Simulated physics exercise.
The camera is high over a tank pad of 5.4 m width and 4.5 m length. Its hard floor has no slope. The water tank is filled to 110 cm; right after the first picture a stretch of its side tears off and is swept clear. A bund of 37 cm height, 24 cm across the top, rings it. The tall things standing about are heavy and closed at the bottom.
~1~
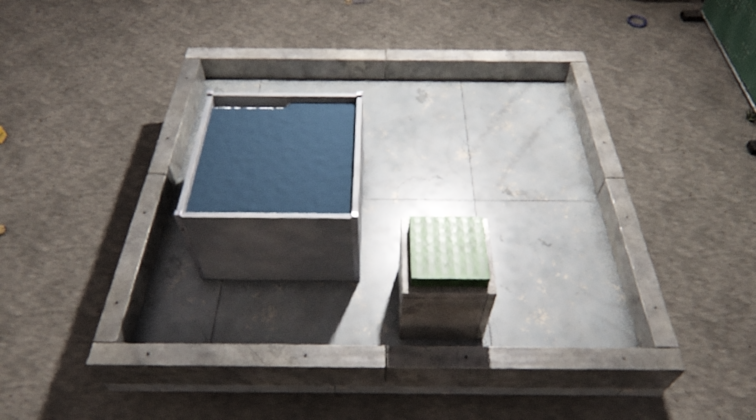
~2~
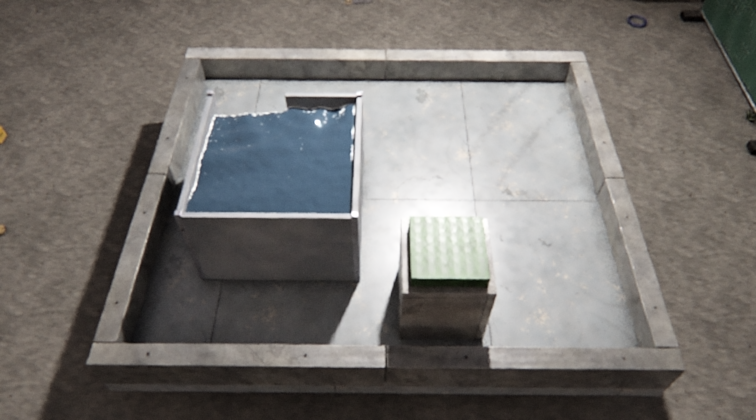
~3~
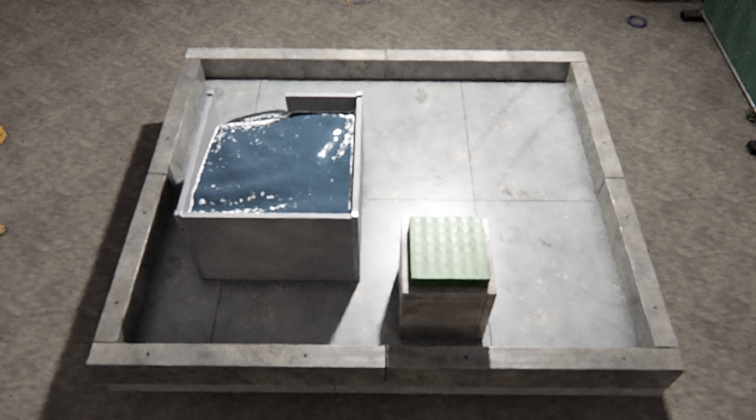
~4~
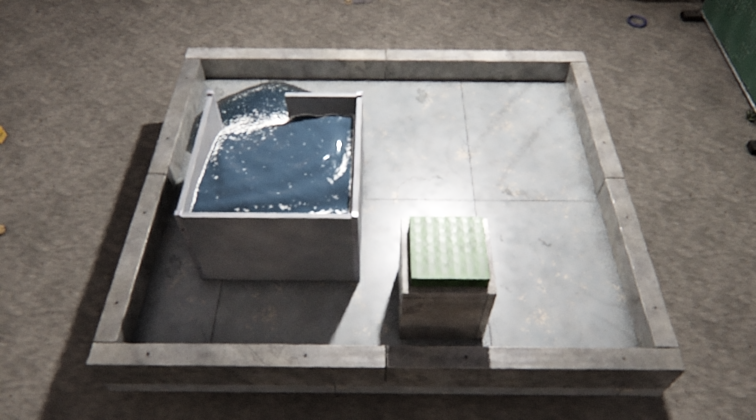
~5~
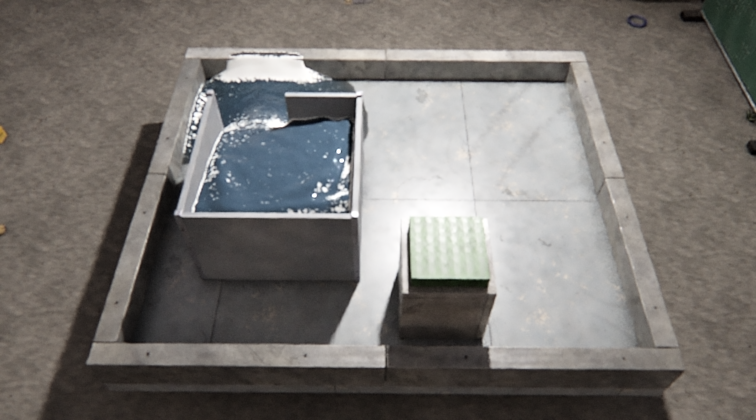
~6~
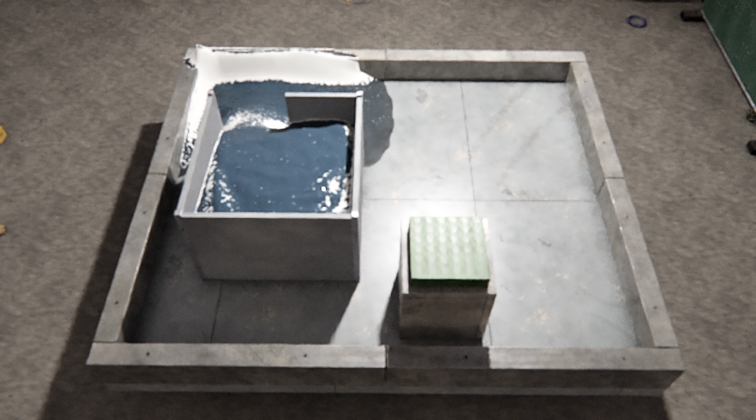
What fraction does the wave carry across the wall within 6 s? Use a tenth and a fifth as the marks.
Of the water, between a tenth and a fifth goes over.
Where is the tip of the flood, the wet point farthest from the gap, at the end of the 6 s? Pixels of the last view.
At about (627, 361).
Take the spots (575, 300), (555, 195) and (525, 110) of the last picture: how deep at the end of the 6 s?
Roughly 23, 13 and 17 cm, in turn.
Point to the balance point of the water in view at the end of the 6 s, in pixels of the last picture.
Around (383, 206).
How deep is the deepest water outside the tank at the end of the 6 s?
Up to some 26 cm.
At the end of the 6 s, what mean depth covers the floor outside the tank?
Roughly 11 cm.
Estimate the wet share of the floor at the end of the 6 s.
About 100 per cent.
A moment later water covers 25 % of the floor and is deepest (88 cm) near (217, 85); 1 % is over the wall.
Soon after water covers 25 % of the floor and is deepest (91 cm) near (217, 85); 4 % is over the wall.
Next water covers 50 % of the floor and is deepest (40 cm) near (198, 110); 12 % is over the wall.
Later on water covers 70 % of the floor and is deepest (32 cm) near (627, 361); 12 % is over the wall.
At the end water covers 80 % of the floor and is deepest (26 cm) near (575, 361); 12 % is over the wall.
